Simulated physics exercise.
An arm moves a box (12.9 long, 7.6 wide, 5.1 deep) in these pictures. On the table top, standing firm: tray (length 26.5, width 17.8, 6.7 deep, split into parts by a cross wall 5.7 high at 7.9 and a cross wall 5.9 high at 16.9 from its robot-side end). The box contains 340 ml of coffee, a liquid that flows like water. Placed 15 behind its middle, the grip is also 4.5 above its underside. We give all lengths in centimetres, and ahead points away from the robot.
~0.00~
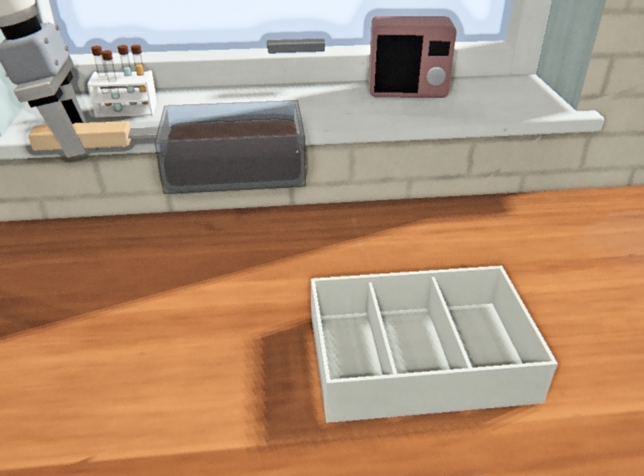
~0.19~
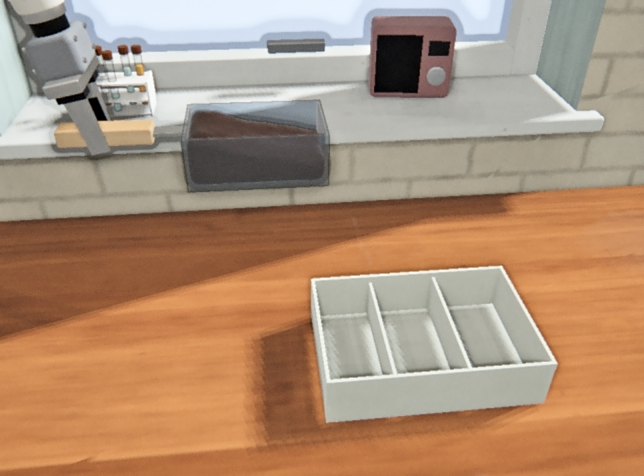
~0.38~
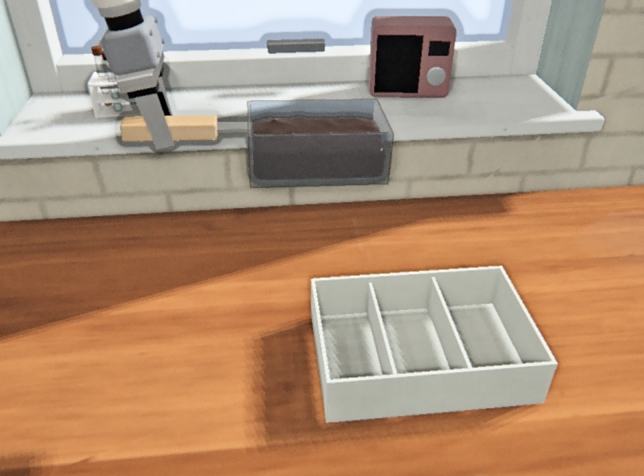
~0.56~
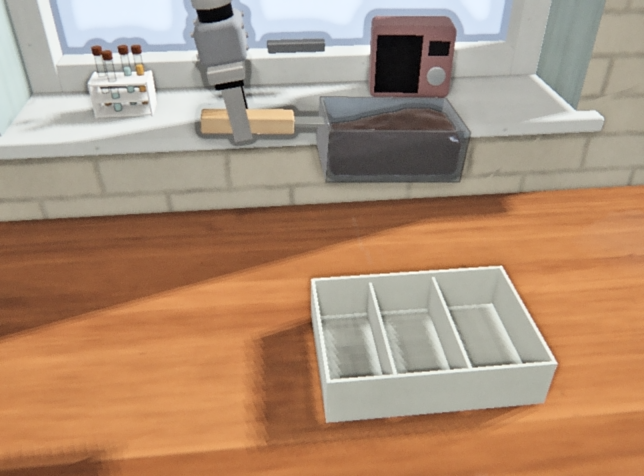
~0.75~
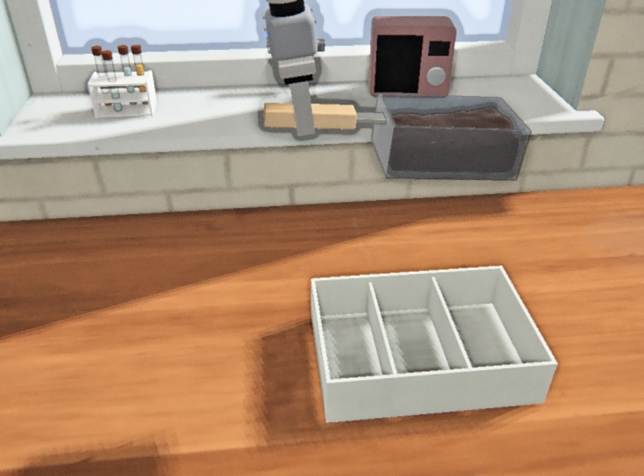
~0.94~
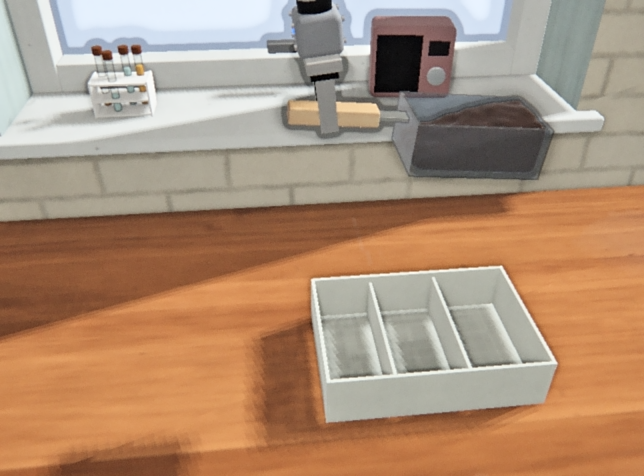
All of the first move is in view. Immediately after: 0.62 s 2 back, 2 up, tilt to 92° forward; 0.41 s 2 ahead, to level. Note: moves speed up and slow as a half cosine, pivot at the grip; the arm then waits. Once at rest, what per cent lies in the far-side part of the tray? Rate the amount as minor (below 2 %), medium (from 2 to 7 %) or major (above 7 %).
Rated major, above 7 %.
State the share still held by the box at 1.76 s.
Roughly 20 per cent.
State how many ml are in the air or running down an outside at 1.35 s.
I'd say around 110 ml.
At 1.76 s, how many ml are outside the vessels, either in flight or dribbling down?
Around 15 ml at that moment.
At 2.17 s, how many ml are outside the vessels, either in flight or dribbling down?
Estimate: Around 15 ml.
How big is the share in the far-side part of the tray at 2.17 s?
Around 16 percent of it.
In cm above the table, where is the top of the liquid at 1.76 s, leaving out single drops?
The top of the liquid sits at around 36 centimetres above the table.
After 1.35 s, tilted 70° forward, liquid up to 20 above the table; 160 ml in the box, 50 ml in the far-side part, 20 ml in the middle part, 110 ml in the air or running down outside.
After 1.76 s, tilted 46° forward, liquid up to 124 above the table; 130 ml in the middle part, 65 ml in the box, 60 ml in the robot-side part, 50 ml in the far-side part, 20 ml on the table or floor, 15 ml in the air or running down outside.
After 2.17 s, level, liquid up to 102 above the table; 130 ml in the middle part, 60 ml in the robot-side part, 50 ml in the far-side part, 45 ml in the box, 40 ml on the table or floor, 15 ml in the air or running down outside.
After 2.97 s, level, liquid up to 34 above the table; 130 ml in the middle part, 60 ml in the robot-side part, 55 ml on the table or floor, 55 ml in the far-side part, 45 ml in the box.
In the end, 130 ml in the middle part, 60 ml in the robot-side part, 55 ml on the table or floor, 55 ml in the far-side part, 45 ml in the box. That is 16 % in the far-side part of the tray.
